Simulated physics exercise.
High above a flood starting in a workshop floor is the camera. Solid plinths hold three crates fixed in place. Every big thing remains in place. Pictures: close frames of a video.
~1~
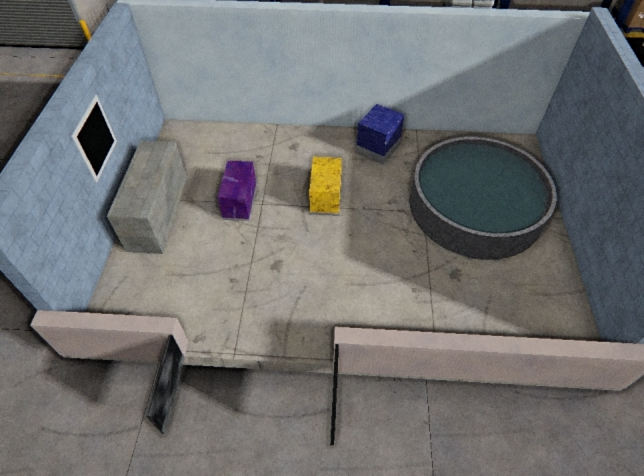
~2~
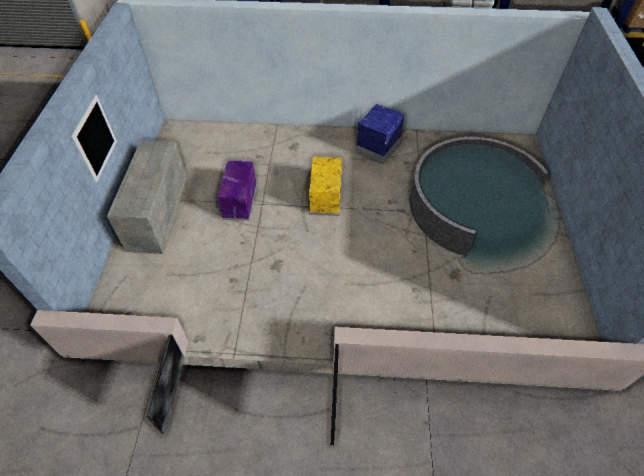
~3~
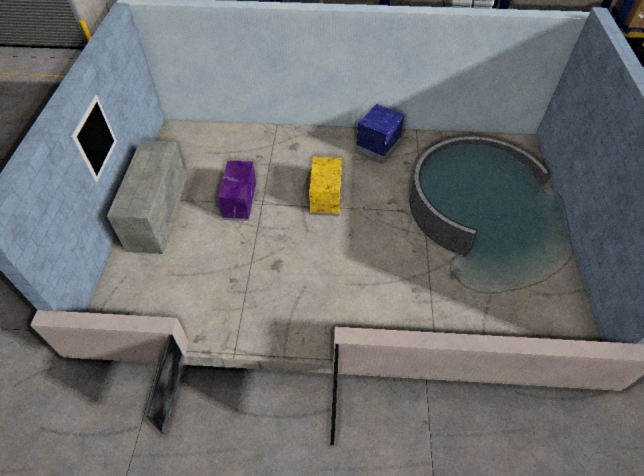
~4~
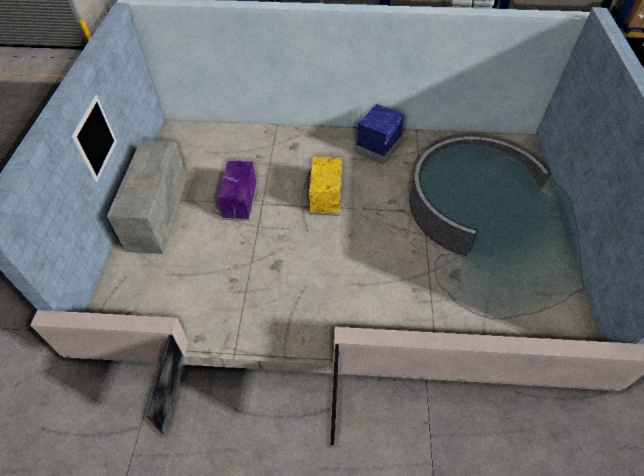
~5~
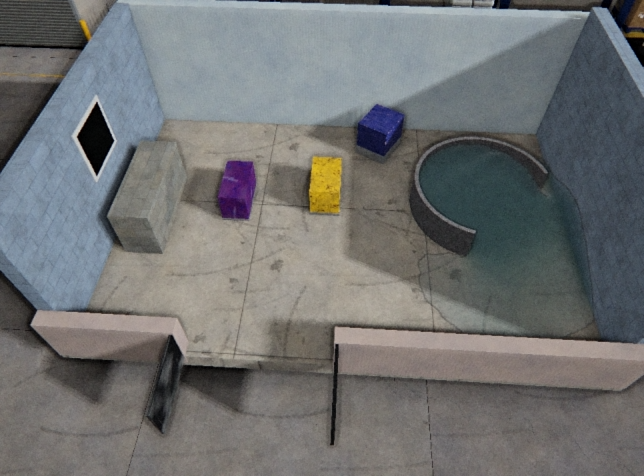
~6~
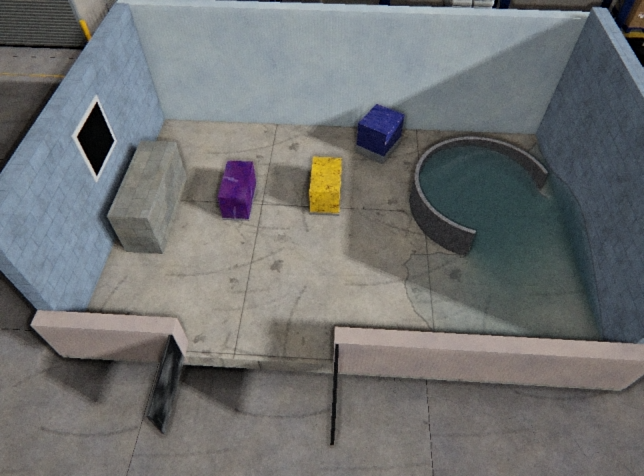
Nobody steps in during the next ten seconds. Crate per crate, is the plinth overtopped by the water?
The yellow crate is reached by the water, the blue crate is missed by the water, the purple crate is reached by the water.
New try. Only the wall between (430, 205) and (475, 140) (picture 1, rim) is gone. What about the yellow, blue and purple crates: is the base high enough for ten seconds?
Yellow crate is reached; blue crate is reached; purple crate is reached.
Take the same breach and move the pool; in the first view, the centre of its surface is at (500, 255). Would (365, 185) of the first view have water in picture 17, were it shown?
By then that patch is left unwetted.
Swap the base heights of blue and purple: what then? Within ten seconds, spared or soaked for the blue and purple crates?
So blue gets reached, and purple stays unflooded.
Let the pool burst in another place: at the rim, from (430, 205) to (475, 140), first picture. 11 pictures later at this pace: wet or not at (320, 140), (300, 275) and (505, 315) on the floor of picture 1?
Order as asked: Swamped, swamped, untouched.
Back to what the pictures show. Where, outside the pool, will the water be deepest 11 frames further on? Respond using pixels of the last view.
Somewhere close to (605, 365).
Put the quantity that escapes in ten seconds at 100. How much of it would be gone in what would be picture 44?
Roughly 45 %.
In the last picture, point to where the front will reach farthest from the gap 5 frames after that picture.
Look around (384, 352).
A moment on, water covers 20 % of the floor; the yellow crate not reached, the blue crate not reached, the purple crate not reached.
Next, water covers 25 % of the floor; the yellow crate not reached, the blue crate not reached, the purple crate not reached.
Then, water covers 55 % of the floor; the yellow crate water round its plinth, the blue crate water round its plinth, the purple crate not reached.
Later, water covers 90 % of the floor; the yellow crate water round its plinth, the blue crate water round its plinth, the purple crate water round its plinth.
In the end, water covers 100 % of the floor; the yellow crate was topped, the blue crate stayed above the water, the purple crate was topped.
